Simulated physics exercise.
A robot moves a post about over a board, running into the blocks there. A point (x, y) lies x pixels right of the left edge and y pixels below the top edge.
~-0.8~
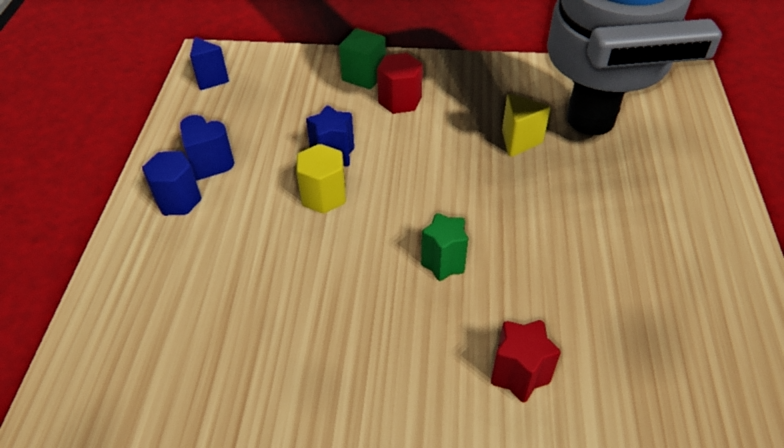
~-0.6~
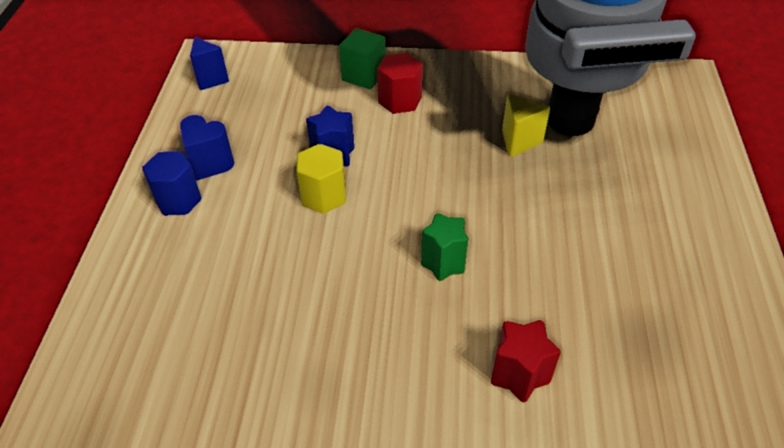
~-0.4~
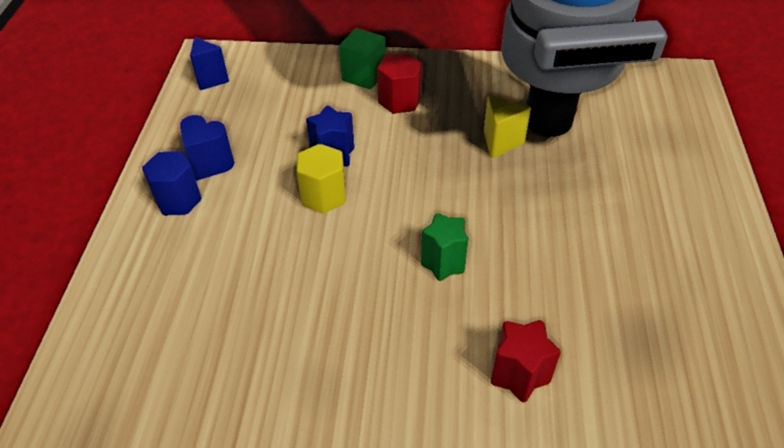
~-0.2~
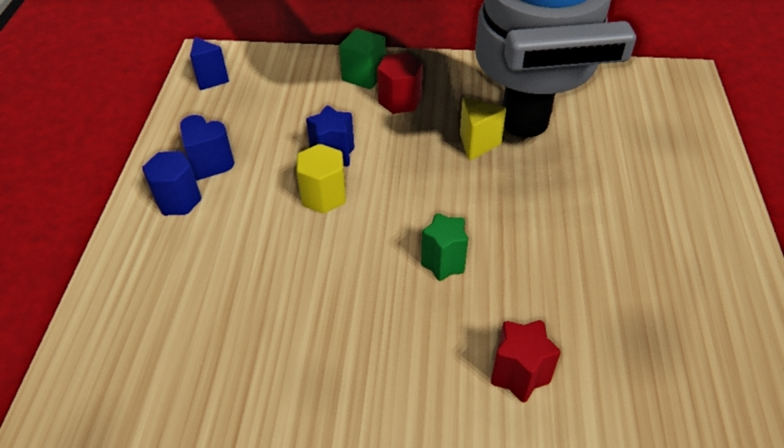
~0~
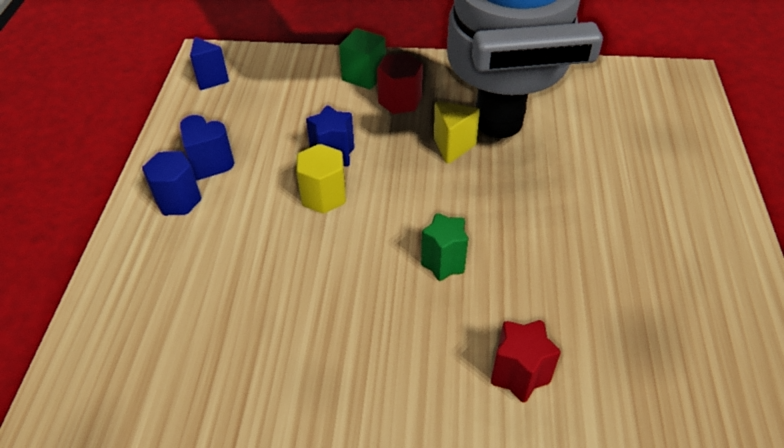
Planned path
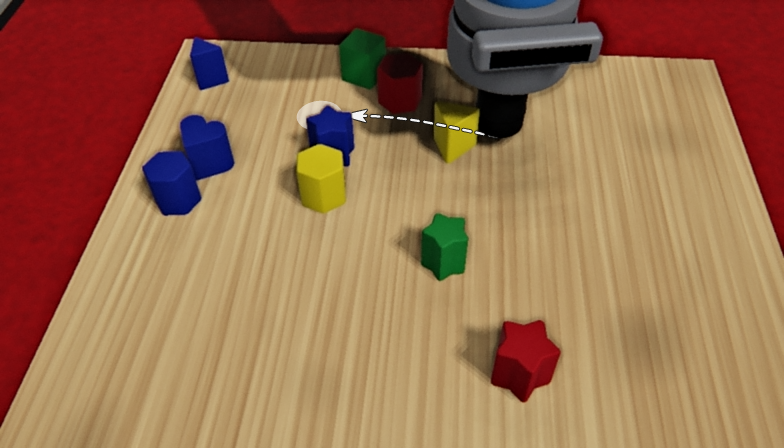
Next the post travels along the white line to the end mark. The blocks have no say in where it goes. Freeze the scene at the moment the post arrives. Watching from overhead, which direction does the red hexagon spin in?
It makes a clockwise turn.
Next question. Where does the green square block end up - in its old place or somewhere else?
At the end of the path, it will have moved.
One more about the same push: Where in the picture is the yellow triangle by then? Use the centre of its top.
For the centre of its top, I'd go with (416, 112).
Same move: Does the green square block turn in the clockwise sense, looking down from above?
Yes - that is the case.
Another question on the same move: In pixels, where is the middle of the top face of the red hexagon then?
Top centre: (360, 53).
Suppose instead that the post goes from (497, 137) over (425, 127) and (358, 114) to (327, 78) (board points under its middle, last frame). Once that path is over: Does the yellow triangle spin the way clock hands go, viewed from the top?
I believe not.
Path on the board, from (497, 137) over (408, 119) to (320, 116).
What follows on the original path. One third of the way, post (438, 111); yellow triangle (422, 113), turned 90° anticlockwise.
Two thirds of the way, post (378, 103); green square block (355, 31), turned 20° clockwise; red hexagon (369, 55), turned 55° clockwise; yellow triangle (416, 112), turned 115° anticlockwise.
At the end, post (318, 102); blue star-shaped block in place; green square block (354, 28), turned 25° clockwise; red hexagon (360, 53), turned 70° clockwise; yellow triangle (416, 112), turned 115° anticlockwise.
